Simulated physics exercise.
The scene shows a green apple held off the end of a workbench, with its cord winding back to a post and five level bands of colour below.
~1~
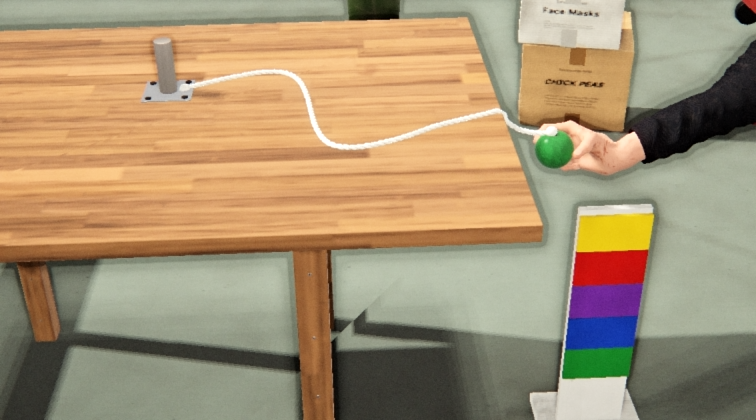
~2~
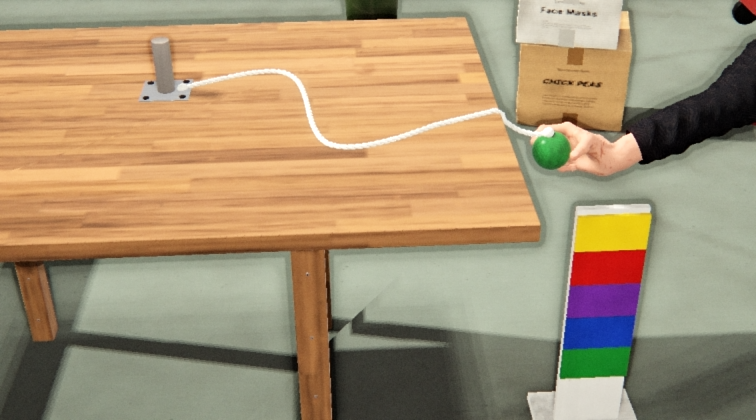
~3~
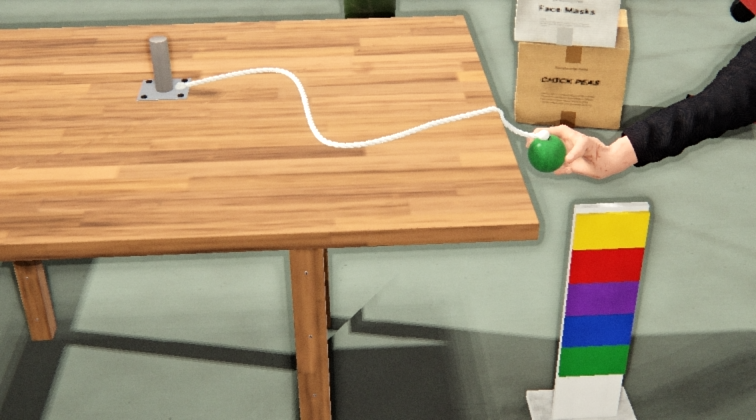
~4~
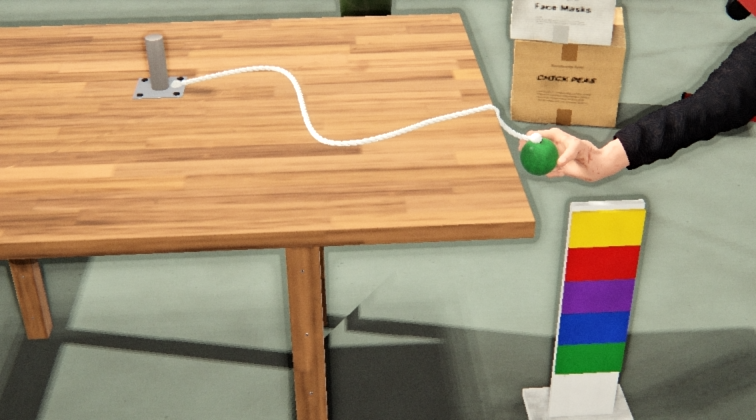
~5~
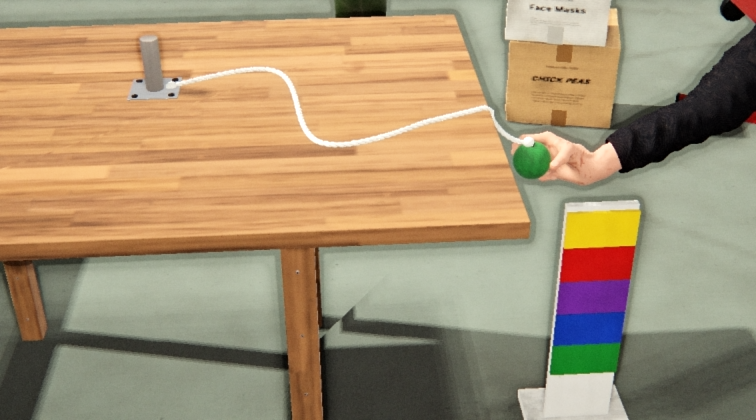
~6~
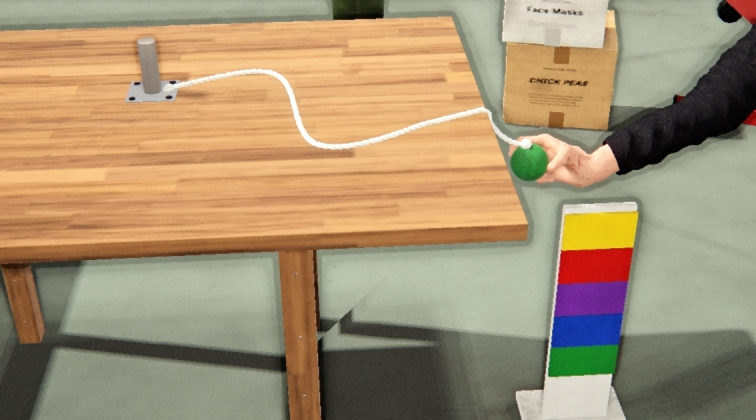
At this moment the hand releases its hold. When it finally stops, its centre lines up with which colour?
Purple.
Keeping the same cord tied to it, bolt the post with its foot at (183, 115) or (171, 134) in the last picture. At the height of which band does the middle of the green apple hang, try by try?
In turn, blue and then blue.
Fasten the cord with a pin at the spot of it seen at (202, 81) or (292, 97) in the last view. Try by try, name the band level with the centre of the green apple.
Results, in sequence: Purple / red.
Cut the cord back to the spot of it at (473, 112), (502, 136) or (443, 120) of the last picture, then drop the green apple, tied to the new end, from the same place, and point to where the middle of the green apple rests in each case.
In that order: (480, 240), (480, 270) and (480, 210).
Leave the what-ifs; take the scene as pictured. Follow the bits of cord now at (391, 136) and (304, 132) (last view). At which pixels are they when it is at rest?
First: (481, 139). Second: (421, 96).
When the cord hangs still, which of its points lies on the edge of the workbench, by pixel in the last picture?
The point at (351, 146).
Early on, apple near (517, 277); level with red.
Midway, apple near (452, 285); level with purple.
Near the end, apple near (481, 290); level with purple.
Finally, apple near (473, 292); level with purple. Its middle rests at the purple band.
